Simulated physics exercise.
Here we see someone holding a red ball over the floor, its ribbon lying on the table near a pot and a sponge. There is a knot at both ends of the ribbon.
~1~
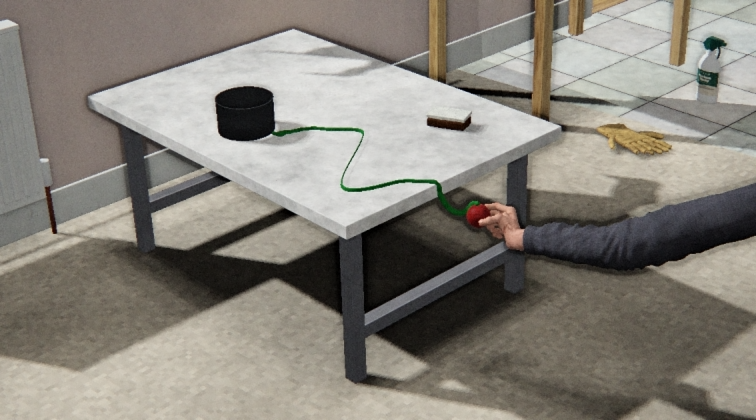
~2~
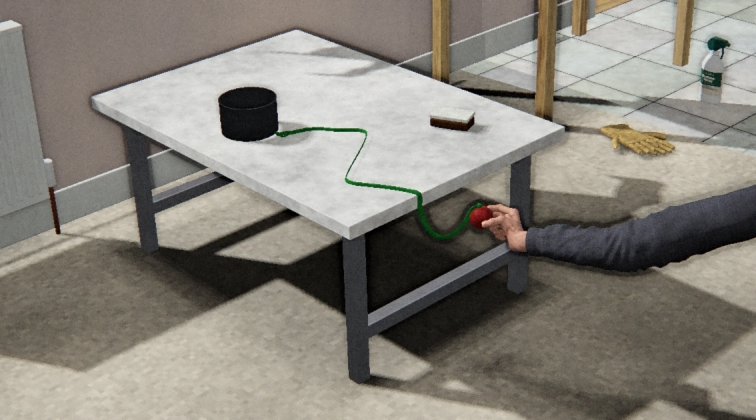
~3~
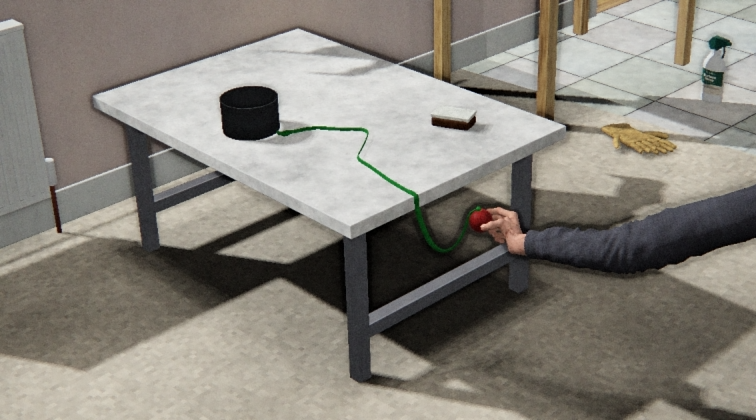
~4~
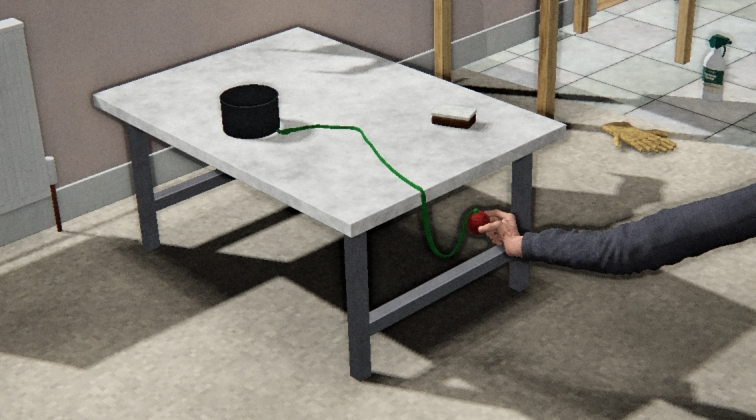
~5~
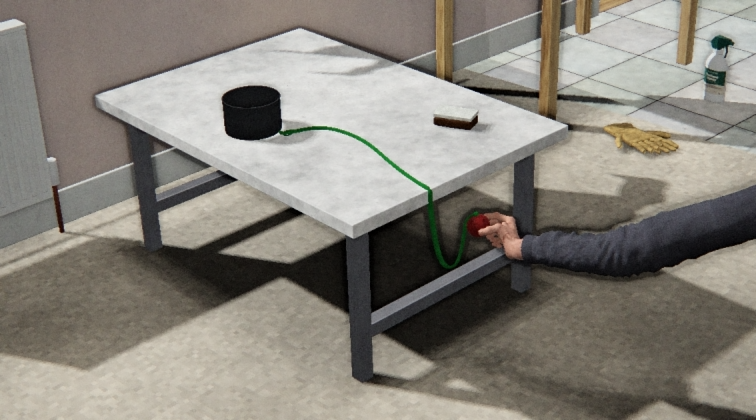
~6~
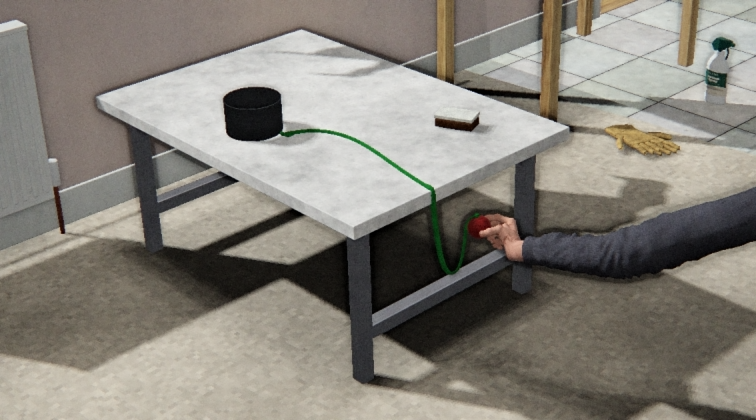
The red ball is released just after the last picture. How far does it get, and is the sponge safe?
The red ball goes all the way down; the sponge stays put.
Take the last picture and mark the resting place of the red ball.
About (448, 354).
Then, 0.82 s after the last picture, ball on the floor near (461, 353); pot unmoved; sponge unmoved.
Then, 1.64 s after the last picture, ball on the floor near (450, 354); pot unmoved; sponge unmoved.
At rest, ball on the floor near (448, 354); pot unmoved; sponge unmoved. The red ball drops all the way and the sponge stays on top.
